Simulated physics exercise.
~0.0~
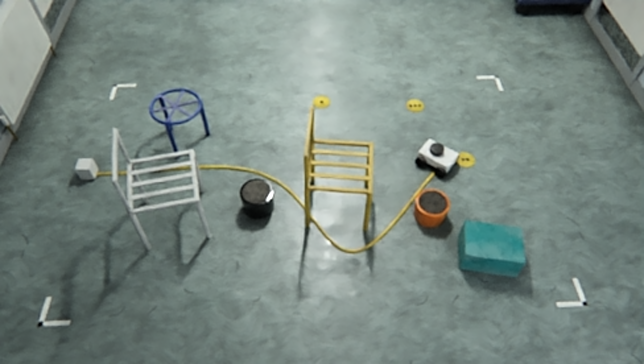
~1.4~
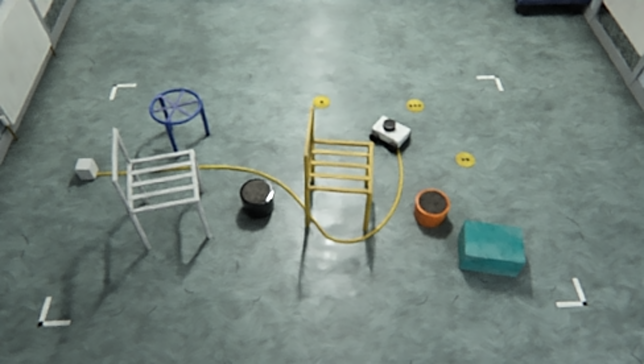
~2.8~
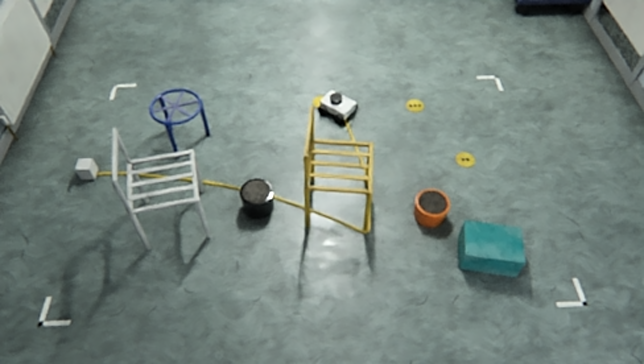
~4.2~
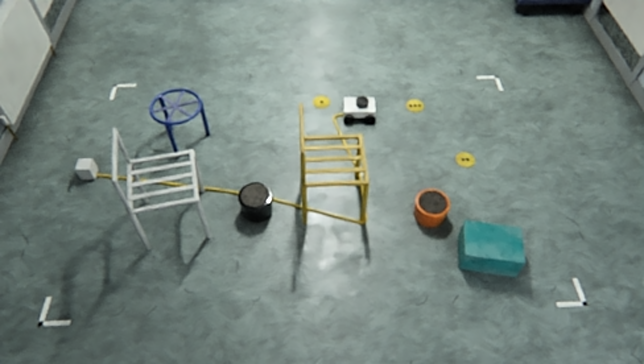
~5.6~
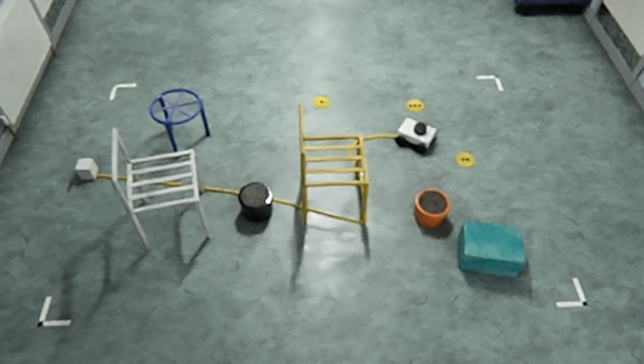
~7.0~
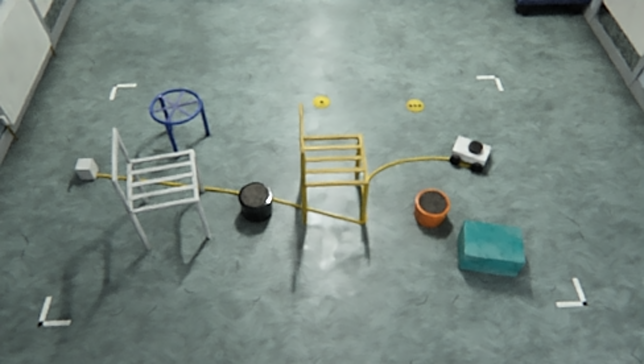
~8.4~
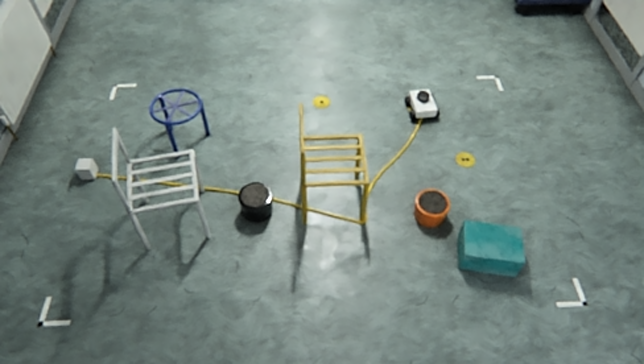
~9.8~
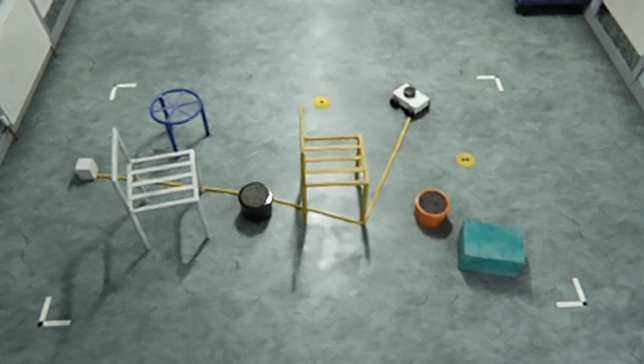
A small white cart trailing a yellow lead moves up and left to a yellow mark behind the yellow chair, drawing the lead tight and shifting the chair slightly, then heads right to another mark and turns back up and left, stopping near the third with the lead taut.
